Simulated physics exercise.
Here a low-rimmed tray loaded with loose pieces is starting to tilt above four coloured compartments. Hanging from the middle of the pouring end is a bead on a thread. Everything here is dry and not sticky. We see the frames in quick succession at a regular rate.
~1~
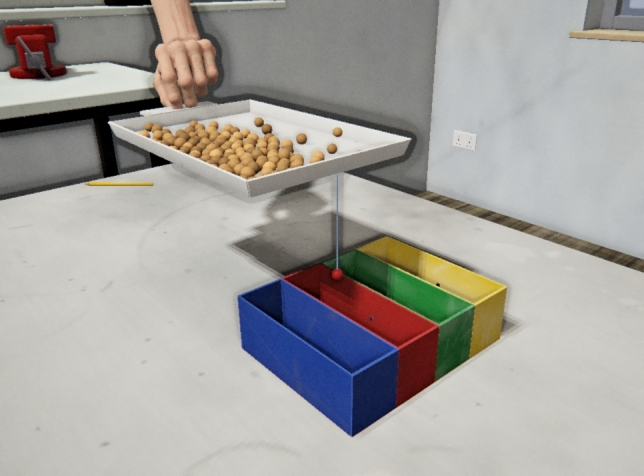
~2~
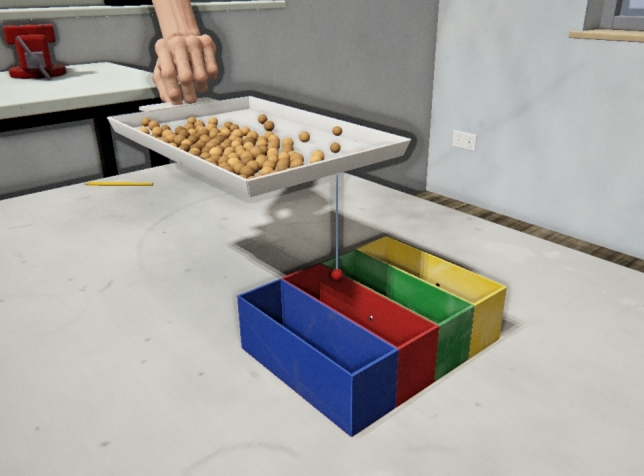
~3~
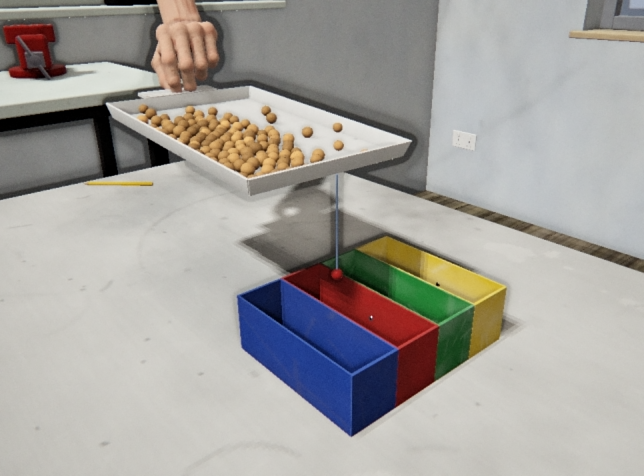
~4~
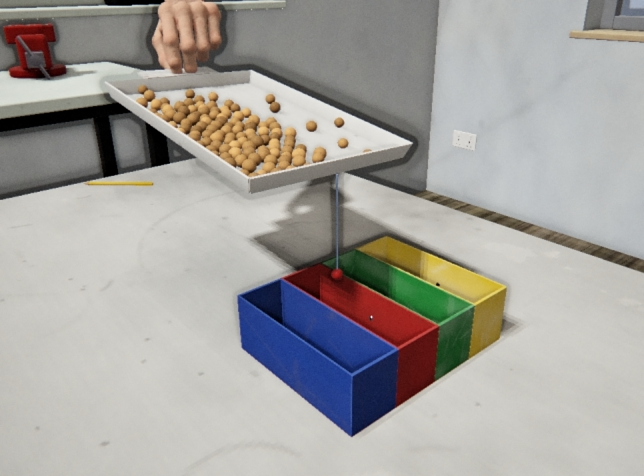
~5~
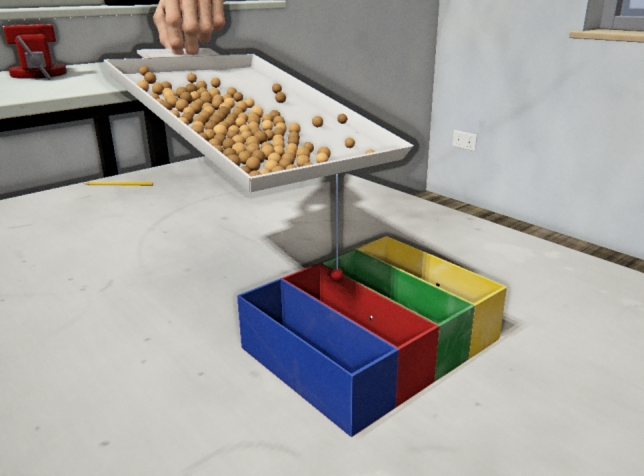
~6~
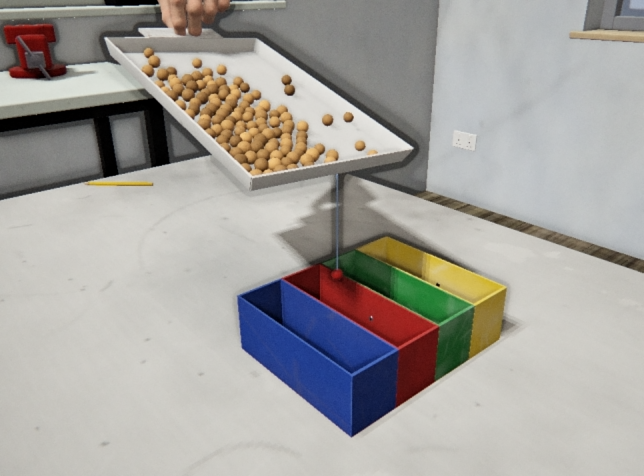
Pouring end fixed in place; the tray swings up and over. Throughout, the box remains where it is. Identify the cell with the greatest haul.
Greatest haul: Green.
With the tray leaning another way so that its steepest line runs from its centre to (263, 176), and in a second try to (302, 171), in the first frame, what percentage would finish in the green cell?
I'd say roughly 0 percent with the first slope, 10 percent with the other.
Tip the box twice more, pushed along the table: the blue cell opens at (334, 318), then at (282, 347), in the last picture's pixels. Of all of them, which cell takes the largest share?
In order: The green one, the yellow one.
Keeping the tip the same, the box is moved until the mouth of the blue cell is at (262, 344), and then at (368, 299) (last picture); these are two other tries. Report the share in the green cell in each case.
Around 20 % followed by around 20 %.
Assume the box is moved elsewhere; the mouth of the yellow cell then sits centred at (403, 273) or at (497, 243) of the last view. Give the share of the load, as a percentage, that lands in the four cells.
About 90 % and 60 %.
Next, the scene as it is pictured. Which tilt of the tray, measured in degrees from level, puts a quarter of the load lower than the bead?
It is at around 70 degrees by then.
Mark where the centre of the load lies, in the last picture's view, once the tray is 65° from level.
Near (362, 162).
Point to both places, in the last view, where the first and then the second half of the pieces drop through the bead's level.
Near (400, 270) to start, and near (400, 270) afterwards.
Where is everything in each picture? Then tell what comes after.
In the first frame, corners of the pouring end at (249, 178) and (404, 139), level; middle of the load at (226, 150), round wooden beads; bead on its thread at (337, 274); blue cell at (375, 387); red cell at (417, 360); green cell at (455, 338); yellow cell at (488, 317).
In the second frame, corners of the pouring end at (249, 178) and (404, 139), level; middle of the load at (226, 148).
In the third frame, corners of the pouring end at (249, 177) and (404, 140), tipped barely, lowest at the right corner; middle of the load at (225, 141), a small part on the move.
In the fourth frame, corners of the pouring end at (251, 175) and (405, 142), tipped a little, lowest at the right corner; middle of the load at (226, 132), a small part on the move.
In the fifth frame, corners of the pouring end at (252, 174) and (406, 144), tipped a little, lowest at the right corner; middle of the load at (230, 123), a small part on the move.
In the sixth frame, corners of the pouring end at (254, 173) and (407, 146), tipped clearly, lowest at the right corner; middle of the load at (237, 118), nearly all on the move; blue cell at (374, 387); red cell at (417, 361); green cell at (454, 338); yellow cell at (487, 317).
Soon after the last picture, tray tipped steeply; about two thirds on the tray; a small part in the red cell; a small part in the green cell; a stray few in the yellow cell; a stray few in the blue cell; about a quarter falling or outside the box.
A little later, tray tipped past a quarter turn; about a third in the green cell; about a quarter in the yellow cell; about a quarter in the red cell; a small part in the blue cell; a small part falling or outside the box.
Later still, tray tipped past a quarter turn; about a third in the green cell; about a quarter in the yellow cell; about a quarter in the red cell; a small part in the blue cell; a small part falling or outside the box.
At rest, tray tipped past a quarter turn; about a third in the green cell; about a quarter in the yellow cell; about a quarter in the red cell; a small part in the blue cell; a small part outside the box.
